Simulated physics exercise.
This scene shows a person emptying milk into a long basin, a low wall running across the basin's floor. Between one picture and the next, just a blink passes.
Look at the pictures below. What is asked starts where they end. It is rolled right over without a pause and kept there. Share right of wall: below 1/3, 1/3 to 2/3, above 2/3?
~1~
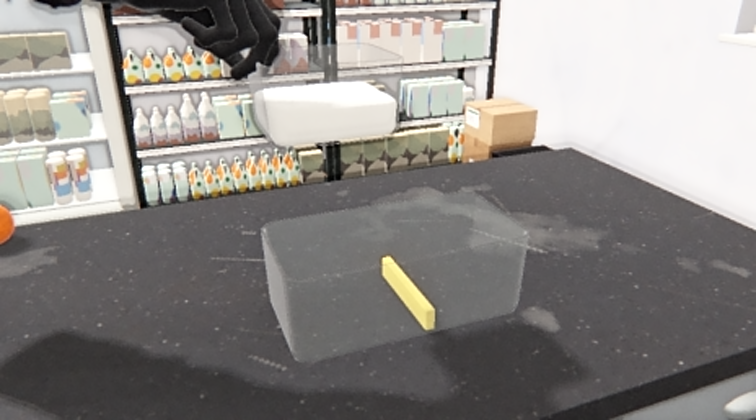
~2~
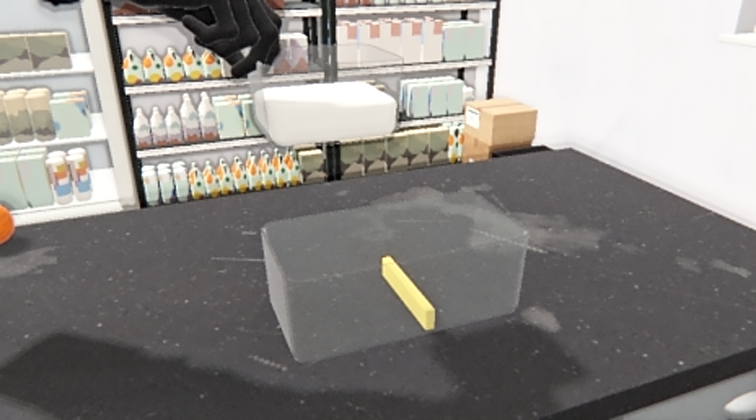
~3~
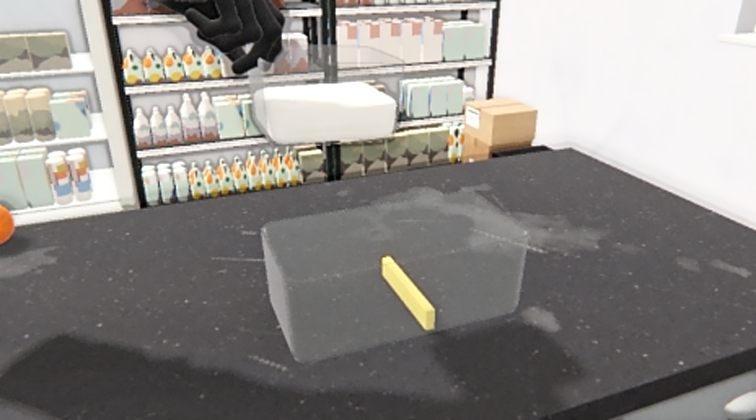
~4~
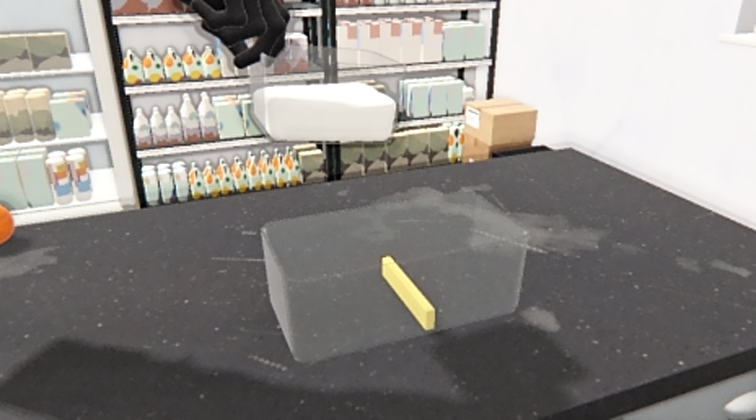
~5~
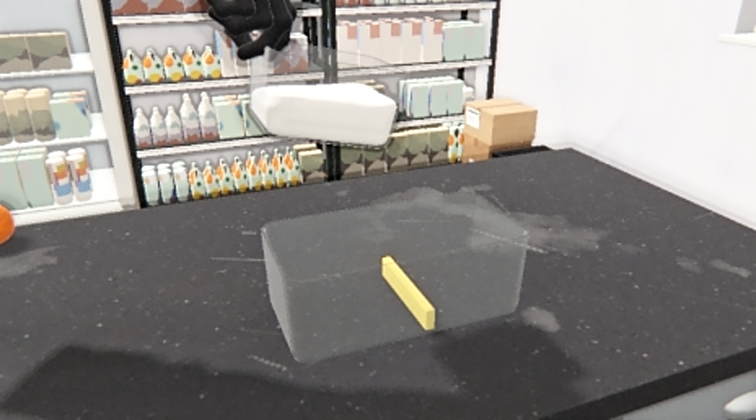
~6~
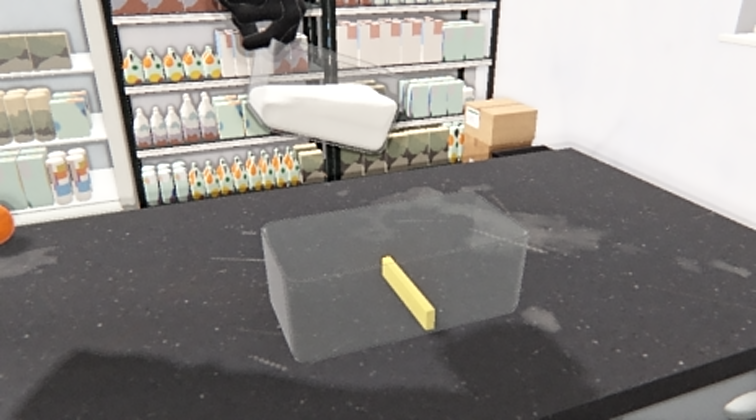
I predict a middling amount ends up right of the wall, one third up to two thirds.
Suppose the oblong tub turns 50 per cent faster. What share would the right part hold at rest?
About 50 %.
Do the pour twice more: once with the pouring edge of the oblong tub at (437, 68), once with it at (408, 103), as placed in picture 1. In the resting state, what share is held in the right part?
85 and 65 in a hundred.
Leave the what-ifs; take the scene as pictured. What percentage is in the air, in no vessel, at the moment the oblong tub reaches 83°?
Share: Approx. 45 %.
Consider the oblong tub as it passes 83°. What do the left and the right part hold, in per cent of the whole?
Roughly 0 per cent on the left, roughly 10 per cent on the right.
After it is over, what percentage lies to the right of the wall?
55 % or thereabouts.
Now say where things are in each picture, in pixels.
The first frame shows tilt 0°; pouring edge (386, 52); surface from (260, 101) to (380, 90); the long basin's rim runs from (273, 253) to (500, 212); the wall's top is at (407, 283).
The second frame shows tilt 1°; pouring edge (386, 53); surface from (260, 101) to (380, 90).
The third frame shows tilt 3°; pouring edge (387, 56); surface from (260, 100) to (380, 91).
The fourth frame shows tilt 7°; pouring edge (389, 60); surface from (259, 100) to (379, 92).
The fifth frame shows tilt 12°; pouring edge (391, 67); surface from (258, 99) to (380, 92).
The sixth frame shows tilt 19°; pouring edge (392, 75); surface from (256, 97) to (381, 93).
A moment on, the oblong tub is tipped on its side and 47 per cent is still to pour, 0 is left of the wall and 8 right of it.
Next, the oblong tub is tipped right over and 5 per cent is still to pour, 24 is left of the wall and 55 right of it.
Then the oblong tub is tipped right over and 0 per cent is still to pour, 43 is left of the wall and 55 right of it.
Later the oblong tub is tipped right over and 0 per cent is still to pour, 43 is left of the wall and 55 right of it.
In the end 43 per cent lies left of the wall, 55 right of it and 2 outside.
